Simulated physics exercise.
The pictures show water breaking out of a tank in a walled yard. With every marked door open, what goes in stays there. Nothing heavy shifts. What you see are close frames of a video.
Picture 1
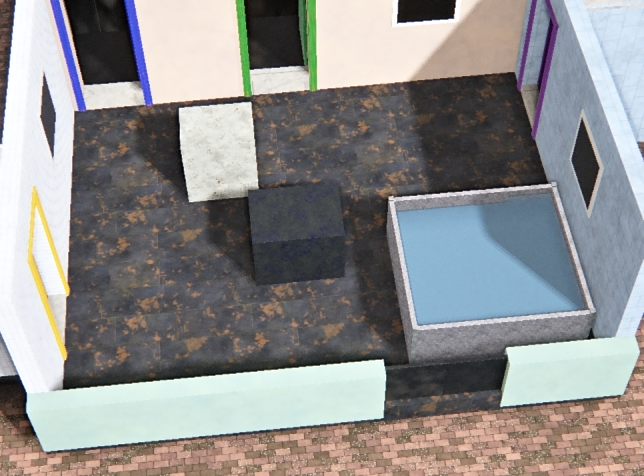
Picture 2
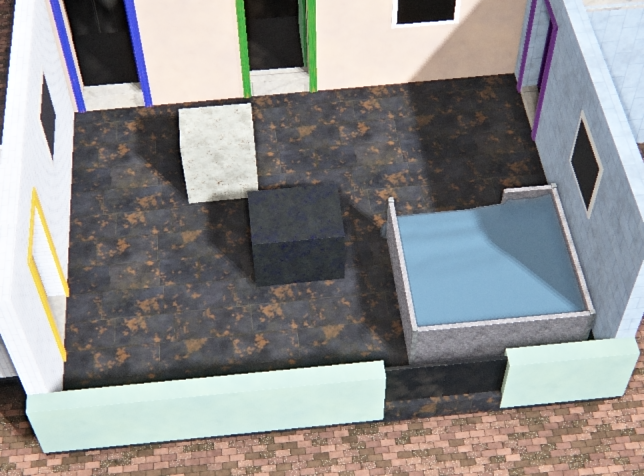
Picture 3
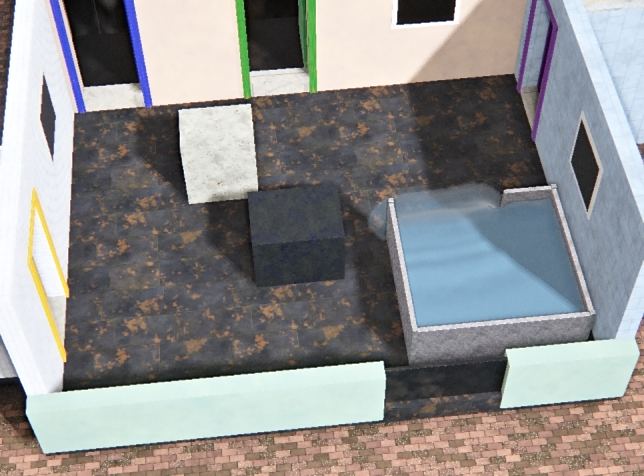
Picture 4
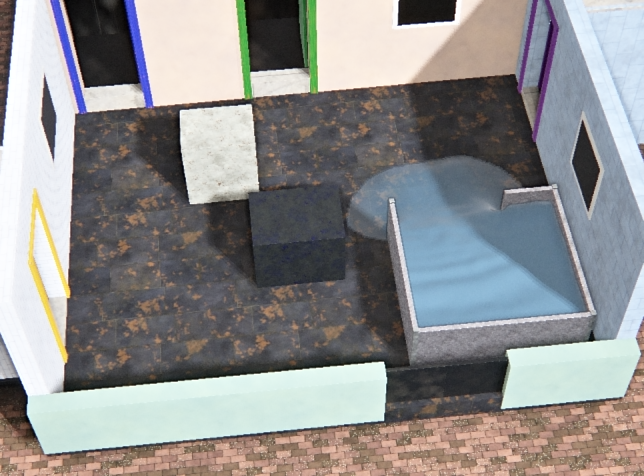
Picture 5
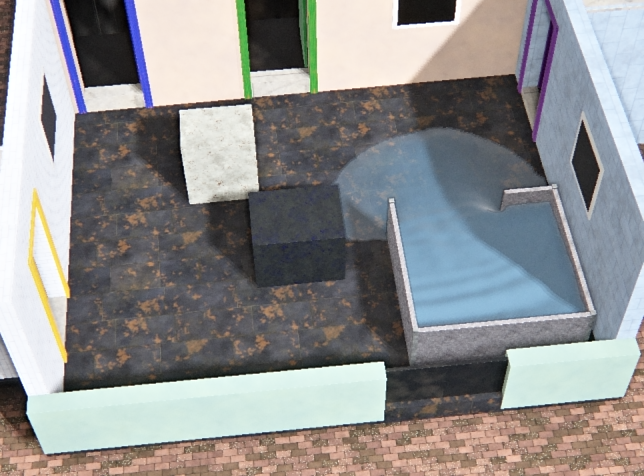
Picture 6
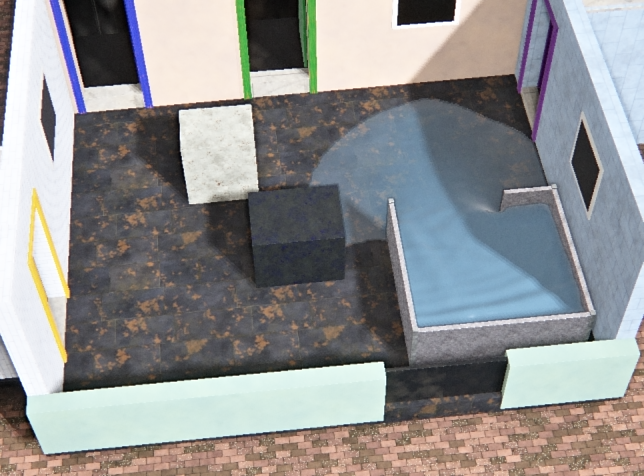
The footage shows a walled yard with a pale block, a dark block and a water-filled tank at right; a gap opens in the tank's far side, and water pours out, spreading in a widening sheet across the dark floor.
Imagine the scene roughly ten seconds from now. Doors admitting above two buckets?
One by one: The green door will pass two buckets at most, the yellow door will pass two buckets at most, the purple door will pass more than two buckets, the blue door will pass two buckets at most.
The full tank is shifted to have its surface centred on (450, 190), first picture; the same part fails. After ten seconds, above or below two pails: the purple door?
My answer is that the purple door ends up above.
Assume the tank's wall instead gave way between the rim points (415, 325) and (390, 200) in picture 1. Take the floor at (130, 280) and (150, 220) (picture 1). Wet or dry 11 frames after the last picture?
Soaked, Still dry.
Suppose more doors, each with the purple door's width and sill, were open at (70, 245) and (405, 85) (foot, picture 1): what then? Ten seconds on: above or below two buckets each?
Door one misses the threshold, door two beats the threshold.
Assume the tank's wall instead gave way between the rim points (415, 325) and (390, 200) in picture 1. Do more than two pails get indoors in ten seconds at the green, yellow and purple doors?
Green door: Falls short; yellow door: Crosses the line; purple door: Falls short.
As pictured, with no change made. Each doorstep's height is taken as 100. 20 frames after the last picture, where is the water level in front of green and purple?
The first is near 60 per cent, the second near 150 per cent.
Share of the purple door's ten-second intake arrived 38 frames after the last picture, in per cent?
Around 100 percent.
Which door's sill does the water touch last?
Answer - the yellow one.
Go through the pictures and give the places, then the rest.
The first picture shows the tank at (487, 257) is whole and still.
In the second picture, the front is at a hidden place, out from the gap on the tank's far side.
In the third picture, the front is at a hidden place, out from the gap on the tank's far side.
In the fourth picture, water pours out on the tank's far side and has run to (472, 162).
In the fifth picture, water pours out on the tank's far side and has run to (452, 133).
In the sixth picture, the front is at (429, 103), out from the gap on the tank's far side.
A moment on, water covers 35 % of the floor; the green door wet at the sill, nothing in, the yellow door not reached, the purple door wet at the sill, nothing in, the blue door not reached.
Next, water covers 40 % of the floor; the green door wet at the sill, nothing in, the yellow door not reached, the purple door under two buckets in, the blue door not reached.
Then, water covers 55 % of the floor; the green door wet at the sill, nothing in, the yellow door not reached, the purple door over two buckets in, the blue door wet at the sill, nothing in.
Later, water covers 80 % of the floor; the green door wet at the sill, nothing in, the yellow door wet at the sill, nothing in, the purple door over two buckets in, the blue door wet at the sill, nothing in.
In the end, water covers 95 % of the floor; the green door wet at the sill, nothing in, the yellow door under two buckets in, the purple door over two buckets in, the blue door wet at the sill, nothing in.
